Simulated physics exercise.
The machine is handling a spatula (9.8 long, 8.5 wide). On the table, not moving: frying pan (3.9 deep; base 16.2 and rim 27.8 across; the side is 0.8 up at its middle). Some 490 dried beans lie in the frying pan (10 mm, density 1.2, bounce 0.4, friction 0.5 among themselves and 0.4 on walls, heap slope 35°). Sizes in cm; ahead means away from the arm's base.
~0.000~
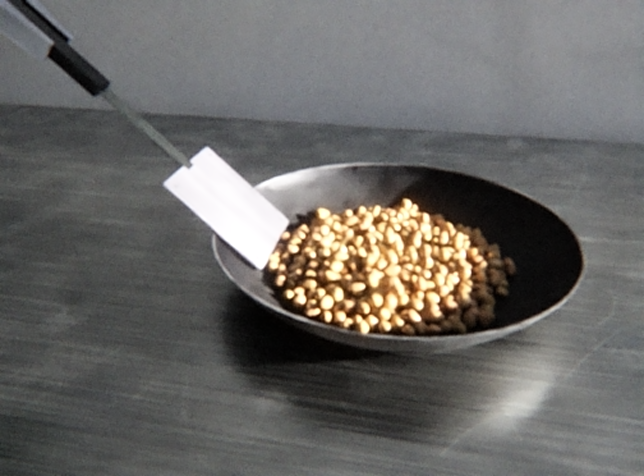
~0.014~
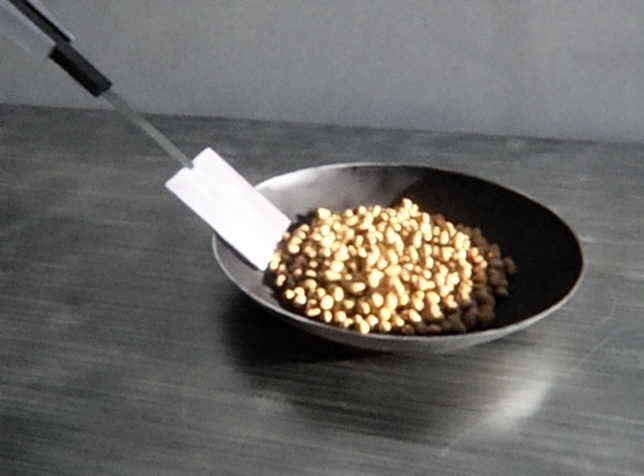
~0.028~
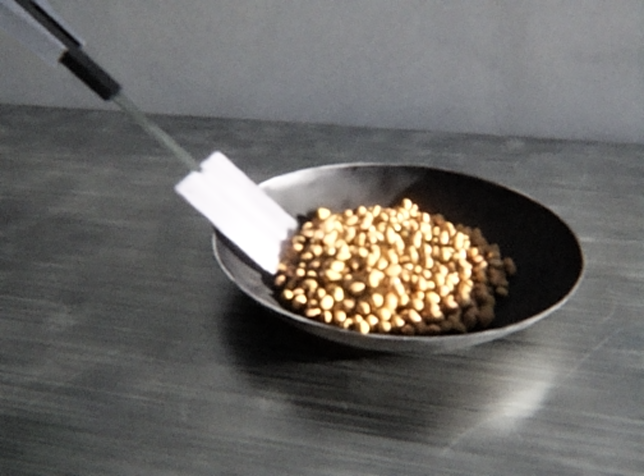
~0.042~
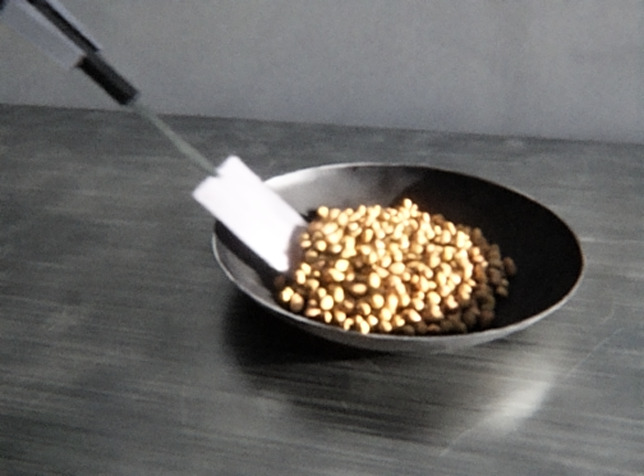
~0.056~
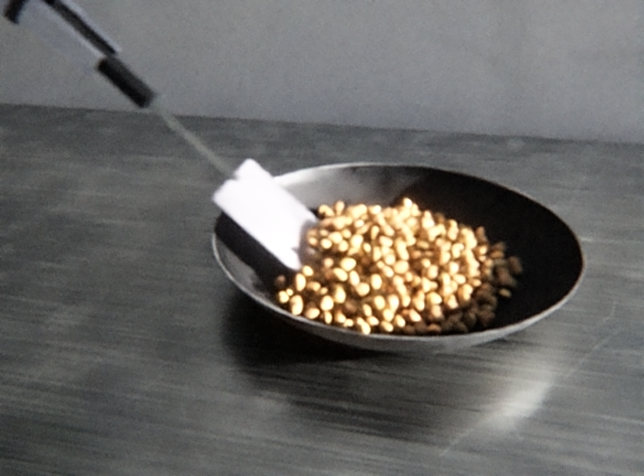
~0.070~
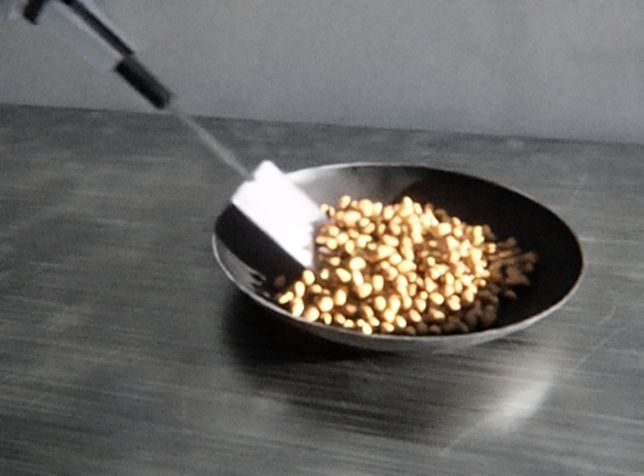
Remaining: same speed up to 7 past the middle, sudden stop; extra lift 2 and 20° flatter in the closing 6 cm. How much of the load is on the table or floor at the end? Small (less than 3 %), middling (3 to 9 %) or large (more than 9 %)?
Share on the table or floor: Middling (3 to 9 %).
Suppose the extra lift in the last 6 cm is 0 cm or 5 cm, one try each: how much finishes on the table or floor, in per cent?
About 5 and 10 per cent.
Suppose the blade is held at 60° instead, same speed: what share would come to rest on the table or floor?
In that case some 10 per cent.
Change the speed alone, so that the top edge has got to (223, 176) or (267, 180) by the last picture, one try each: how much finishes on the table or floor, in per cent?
About 0 and 10 per cent.
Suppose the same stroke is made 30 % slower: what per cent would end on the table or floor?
In that case some 5 per cent.
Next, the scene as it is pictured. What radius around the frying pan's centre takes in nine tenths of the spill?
About 20 cm.
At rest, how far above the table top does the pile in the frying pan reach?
About 5.5 cm.
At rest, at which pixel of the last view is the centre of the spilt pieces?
Near (601, 275).
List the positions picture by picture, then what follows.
The first frame shows spatula top edge at (186, 164), sloping 42°; upper third of the load around (387, 255), from x 275 to 510, top at y 205; 494 in the frying pan.
The second frame shows spatula top edge at (188, 165), sloping 42°; upper third of the load around (387, 255), from x 275 to 510, top at y 205.
The third frame shows spatula top edge at (198, 169), sloping 42°; upper third of the load around (381, 253), from x 280 to 510, top at y 205.
The fourth frame shows spatula top edge at (215, 174), sloping 42°; upper third of the load around (378, 249), from x 280 to 510, top at y 205.
The fifth frame shows spatula top edge at (233, 177), sloping 42°; upper third of the load around (382, 249), from x 280 to 515, top at y 205.
The sixth frame shows spatula top edge at (250, 179), sloping 42°; upper third of the load around (389, 246), from x 280 to 530, top at y 200; 494 in the frying pan.
By 0.10 s, sloping 42°, highest piece 5 above the table; 494 in the frying pan.
By 0.14 s, sloping 35°, highest piece 5 above the table; 494 in the frying pan.
By 0.35 s, sloping 22°, highest piece 5 above the table; 469 in the frying pan, 21 on the table or floor, 4 on the blade or in flight.
By 1.40 s, sloping 22°, highest piece 5 above the table; 469 in the frying pan, 25 on the table or floor.
Final count, 469 in the frying pan, 25 on the table or floor. That is 5 % on the table or floor.
